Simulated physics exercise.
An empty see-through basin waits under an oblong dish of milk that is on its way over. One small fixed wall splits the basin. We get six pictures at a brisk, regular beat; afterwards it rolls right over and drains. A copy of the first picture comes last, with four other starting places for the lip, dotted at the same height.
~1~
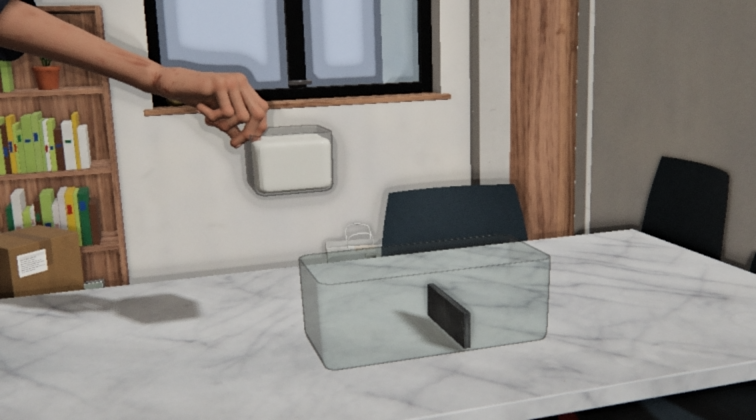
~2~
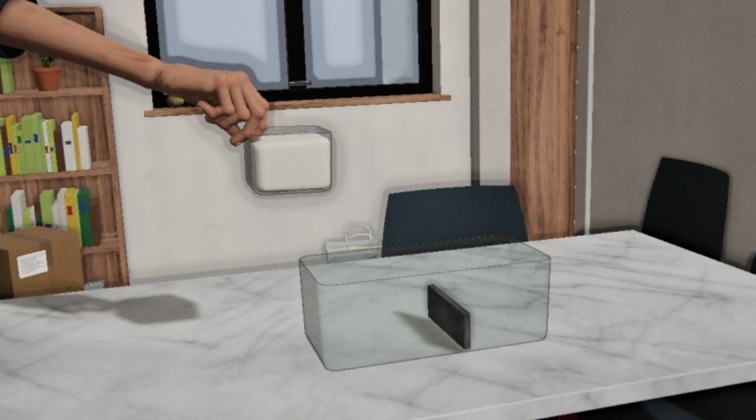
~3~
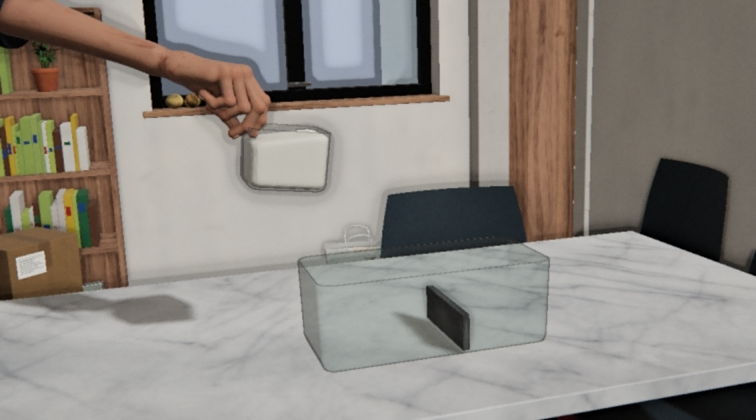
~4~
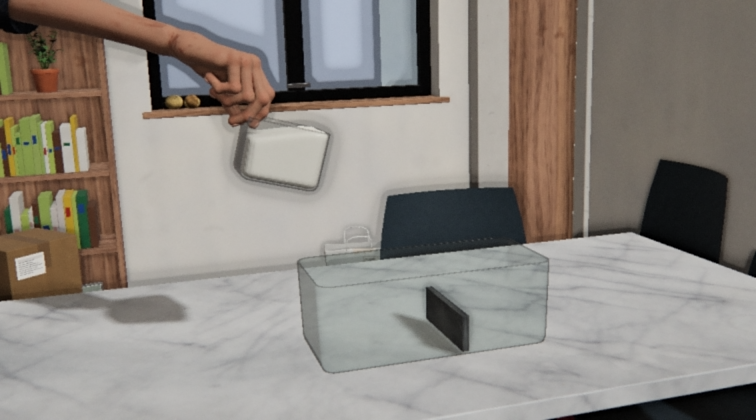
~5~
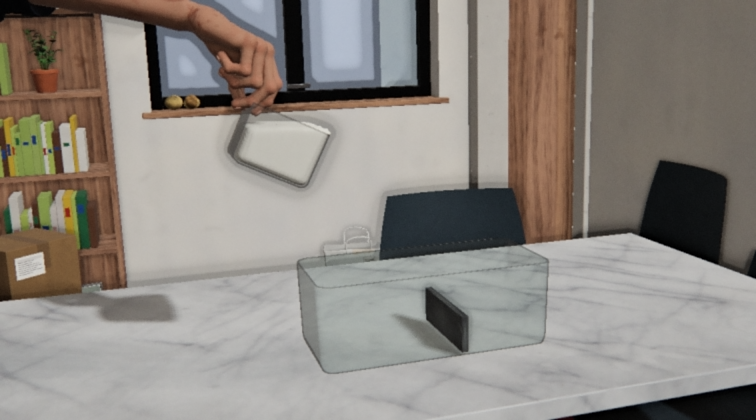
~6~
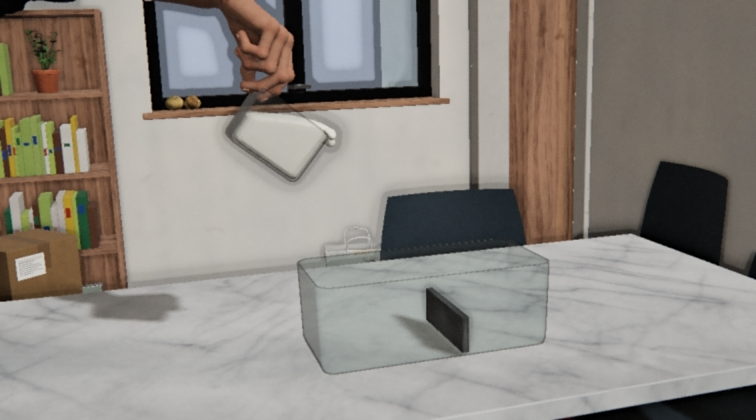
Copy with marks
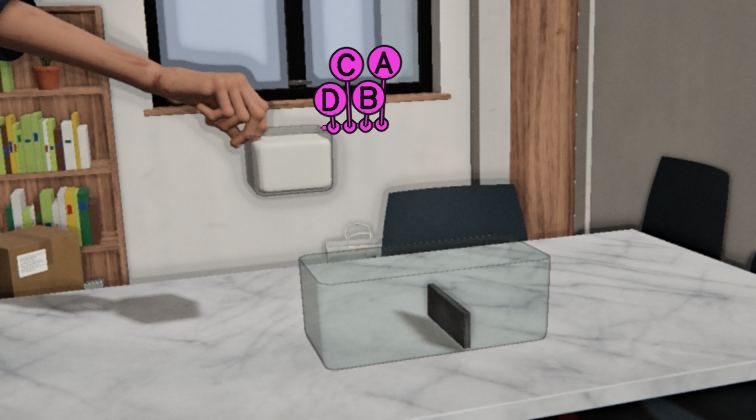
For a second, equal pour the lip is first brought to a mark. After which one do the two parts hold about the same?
Best: C.
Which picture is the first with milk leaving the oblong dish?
In picture 5.
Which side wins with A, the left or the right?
The right one.
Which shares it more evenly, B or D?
That would be B.
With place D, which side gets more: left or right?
The left one.
On the marked copy, A at (381, 124); B at (365, 125); C at (349, 126); D at (333, 127).
For place A, about 16 % ends left of the wall and 80 % right of it; 4 % is lost outside.
For place B, about 29 % ends left of the wall and 67 % right of it; 4 % is lost outside.
For place C, about 50 % ends left of the wall and 46 % right of it; 4 % is lost outside.
For place D, about 88 % ends left of the wall and 9 % right of it; 3 % is lost outside.
